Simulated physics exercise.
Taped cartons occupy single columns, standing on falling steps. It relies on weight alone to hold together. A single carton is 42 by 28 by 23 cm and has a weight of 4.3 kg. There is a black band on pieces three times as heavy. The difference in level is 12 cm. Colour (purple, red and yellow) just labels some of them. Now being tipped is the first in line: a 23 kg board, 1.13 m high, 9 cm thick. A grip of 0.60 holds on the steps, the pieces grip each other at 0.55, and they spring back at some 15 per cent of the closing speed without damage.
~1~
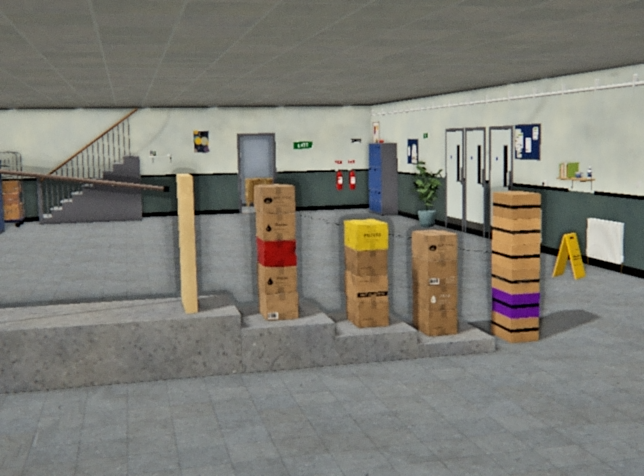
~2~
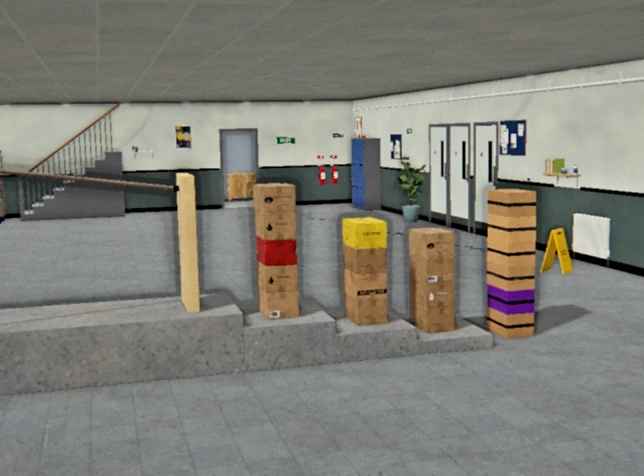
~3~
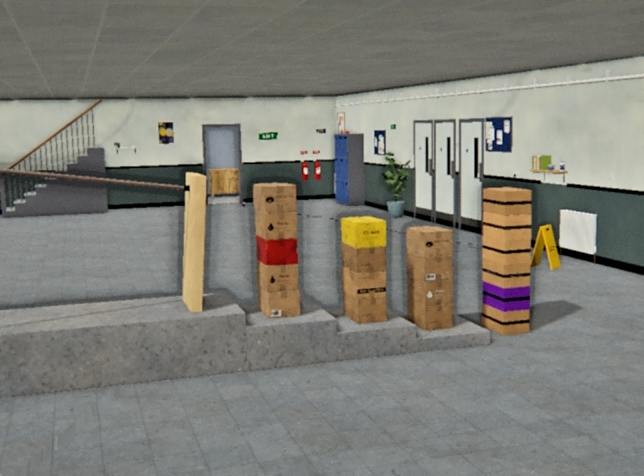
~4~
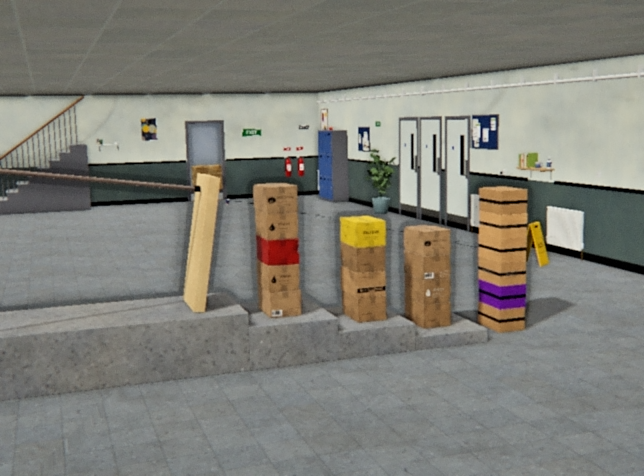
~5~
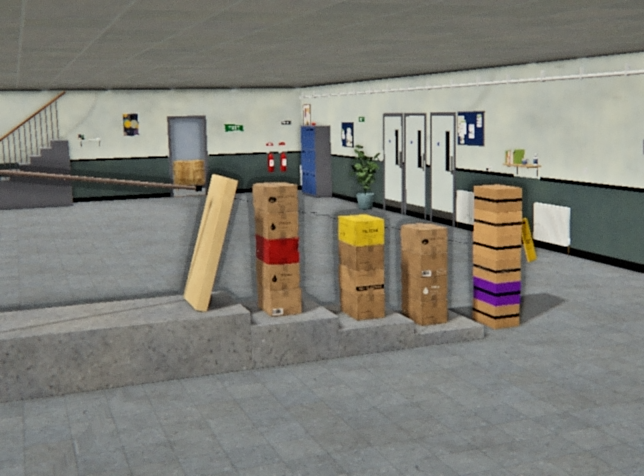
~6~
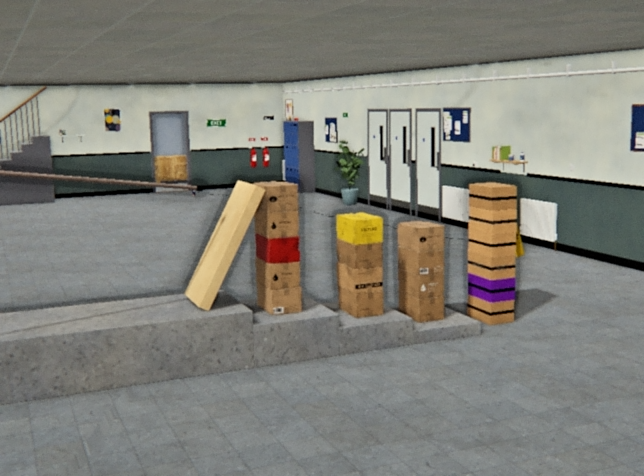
A row of taped cartons stood on descending steps in a hall while a pole from the left pushed a wooden board, which tilted rightward until it leaned close against the red-banded stack; the cartons stayed still.
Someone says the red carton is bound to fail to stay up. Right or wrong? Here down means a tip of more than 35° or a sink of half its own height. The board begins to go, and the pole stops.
Right, it ends up down.
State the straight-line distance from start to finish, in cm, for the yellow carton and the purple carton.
The yellow one ends around 90 cm from its start and the purple one around 0 cm.
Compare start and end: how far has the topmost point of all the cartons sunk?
Something like 15 cm, give or take.
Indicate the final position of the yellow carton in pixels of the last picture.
Near pixel (437, 248).
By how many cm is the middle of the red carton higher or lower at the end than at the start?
Lower, by roughly 35 cm.
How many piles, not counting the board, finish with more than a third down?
By my count, 2.
Then, 0.43 s past the last view, board 43° from upright; none of the 19 cartons down, 5 disturbed; red carton 12° from how it stood.
Then, 0.83 s past the last view, board 69° from upright; 5 of the 19 cartons down; red carton 43° from how it stood, 10 cm lower; yellow carton 11 cm from its place.
Then, 1.25 s past the last view, board 78° from upright; 5 of the 19 cartons down; red carton 39° from how it stood, 27 cm lower; yellow carton 11° from how it stood.
Then, 1.65 s past the last view, board 78° from upright; 9 of the 19 cartons down; red carton 44° from how it stood, 33 cm lower; yellow carton 50° from how it stood, 18 cm lower.
In the end, board 78° from upright; 9 of the 19 cartons down; red carton 44° from how it stood, 33 cm lower; yellow carton 61° from how it stood, 26 cm lower; purple carton unmoved. From the last view, middles, red carton near (351, 274), yellow carton near (437, 248).
